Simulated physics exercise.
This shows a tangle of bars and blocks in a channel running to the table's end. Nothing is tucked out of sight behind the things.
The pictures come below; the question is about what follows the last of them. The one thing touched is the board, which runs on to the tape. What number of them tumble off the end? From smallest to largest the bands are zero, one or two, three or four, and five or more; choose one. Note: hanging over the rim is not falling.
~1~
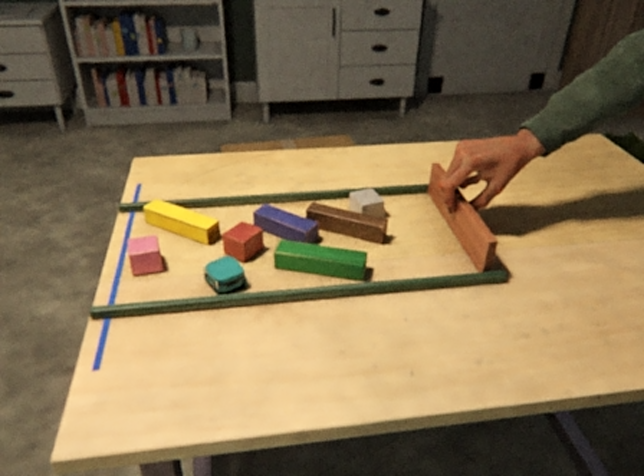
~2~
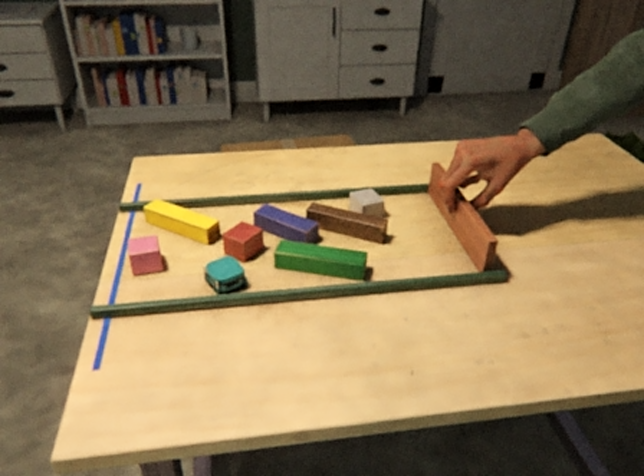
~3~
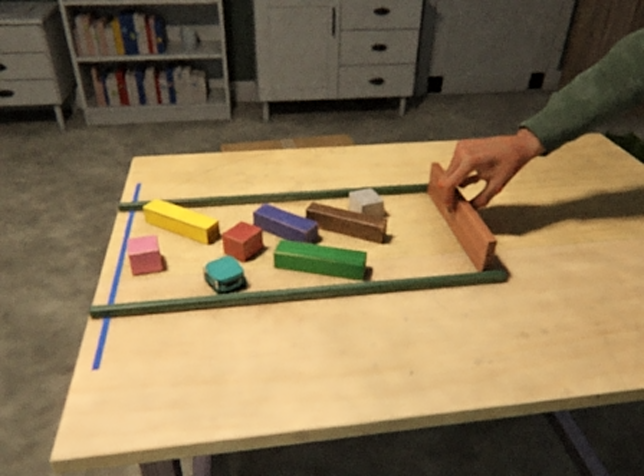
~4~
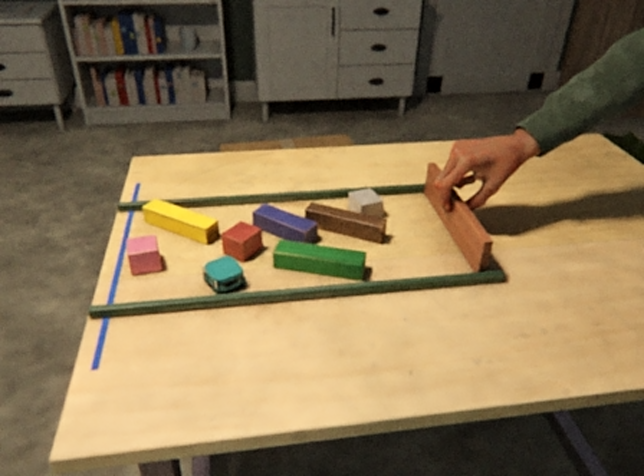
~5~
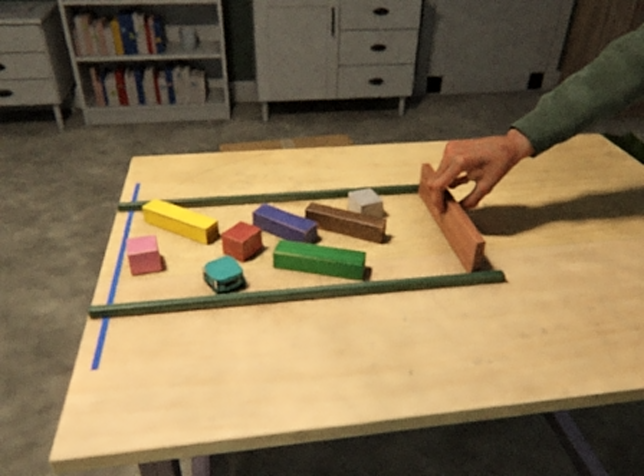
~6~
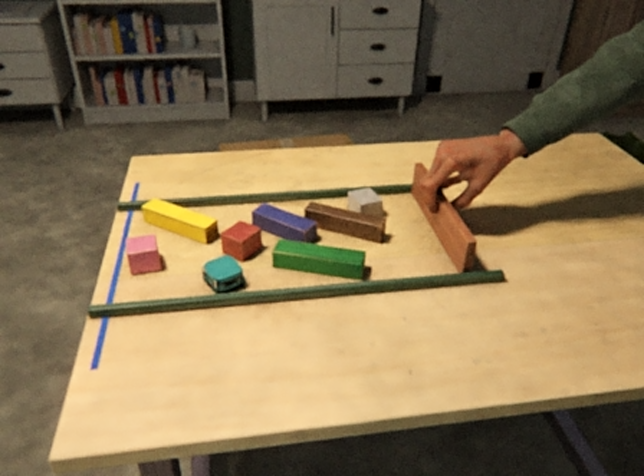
The right band is five or more.
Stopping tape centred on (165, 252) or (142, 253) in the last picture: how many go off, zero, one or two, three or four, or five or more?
Falls: Three to four, then more than four.
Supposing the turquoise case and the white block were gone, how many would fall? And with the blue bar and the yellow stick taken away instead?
5, then 5.
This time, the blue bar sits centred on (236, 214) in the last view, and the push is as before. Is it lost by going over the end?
If so, it ends up falling.
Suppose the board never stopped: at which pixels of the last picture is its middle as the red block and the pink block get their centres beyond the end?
The middle is at (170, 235) when it's the red block, and at (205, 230) when it's the pink block.
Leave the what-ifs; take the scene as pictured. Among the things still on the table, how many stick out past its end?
The tally is 1.
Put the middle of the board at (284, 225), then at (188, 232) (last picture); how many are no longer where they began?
I make it 7 at the first spot and 8 at the other.
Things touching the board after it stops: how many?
At rest, 1 are in contact.
Soon after, none off yet; pink block at rest near (143, 254); yellow stick at rest near (180, 221); turquoise case at rest near (223, 275).
After that, none off yet; pink block displaced a little near (128, 254); yellow stick displaced a little near (144, 223); turquoise case displaced well along near (165, 288).
In the end, the number that fall off is five or more; gone, brown bar, green stick, blue bar, red block, turquoise case, yellow stick and pink block.
